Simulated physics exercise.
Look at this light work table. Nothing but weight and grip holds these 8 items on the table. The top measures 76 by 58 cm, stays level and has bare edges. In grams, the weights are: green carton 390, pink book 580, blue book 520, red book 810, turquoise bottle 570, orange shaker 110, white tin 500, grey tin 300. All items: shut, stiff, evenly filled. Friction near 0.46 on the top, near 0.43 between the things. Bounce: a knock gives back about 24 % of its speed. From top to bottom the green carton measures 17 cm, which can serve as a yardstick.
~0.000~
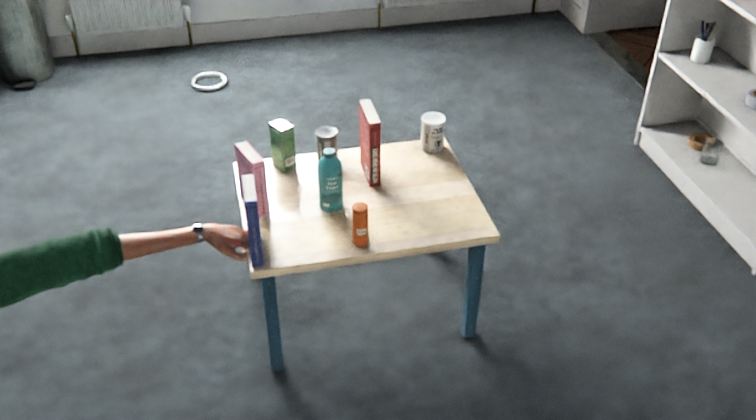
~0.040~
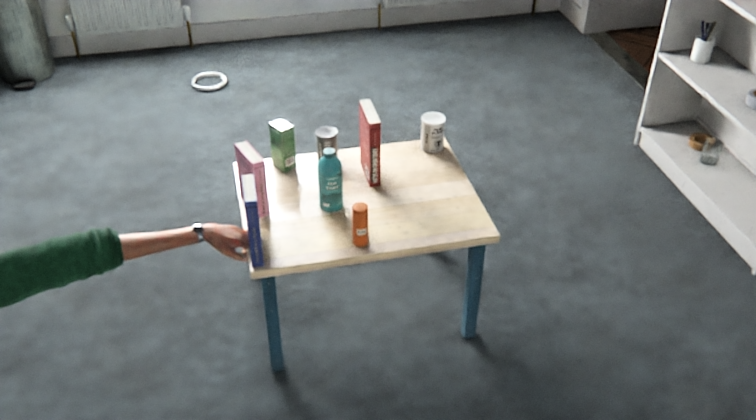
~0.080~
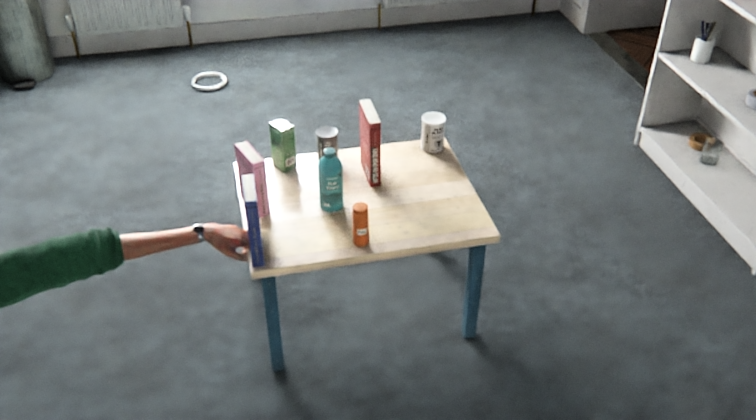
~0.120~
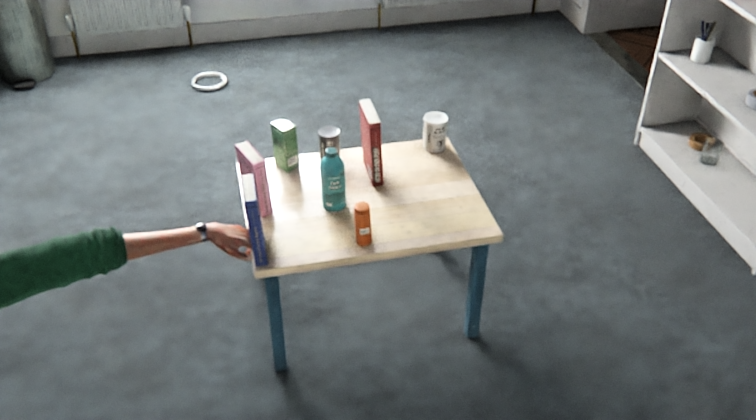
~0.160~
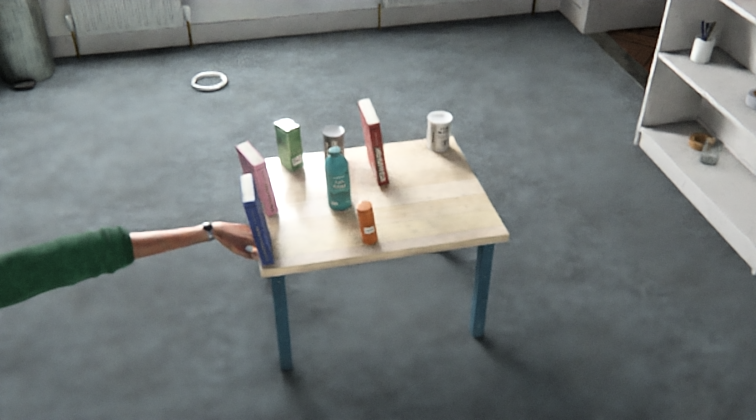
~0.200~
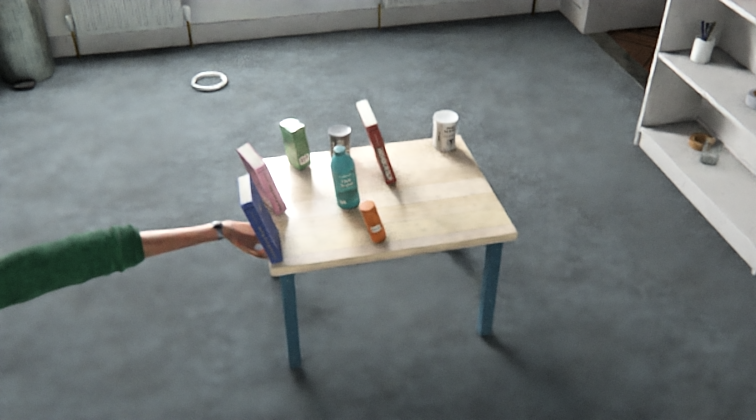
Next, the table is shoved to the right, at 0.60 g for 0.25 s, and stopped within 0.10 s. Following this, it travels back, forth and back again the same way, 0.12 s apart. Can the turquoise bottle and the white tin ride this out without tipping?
In order: Turquoise bottle: Down. White tin: Down.
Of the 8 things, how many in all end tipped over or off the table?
In all, 7.
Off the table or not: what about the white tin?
When everything stops, the white tin is out of bounds.
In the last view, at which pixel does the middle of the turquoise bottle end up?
Around pixel (409, 193).
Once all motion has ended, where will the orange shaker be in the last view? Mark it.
Its centre ends close to (360, 243) in the last view.
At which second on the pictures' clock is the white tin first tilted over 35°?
0.6 s or so.
By 0.70 s, table shifted 17 cm; pink book and white tin now off the table; turquoise bottle tilted 12° near (399, 168); red book on its side.
By 1.30 s, table shifted 24 cm; green carton now off the table; turquoise bottle on its side near (437, 185); red book on its side.
When it is over (5.2 s), off the table and tipped over, green carton, pink book, blue book and white tin; lying over on the table, red book, turquoise bottle and orange shaker; not toppled but over 5 cm from the start, grey tin. End places, in pixels of the last picture, turquoise bottle near (409, 192), white tin near (516, 227).
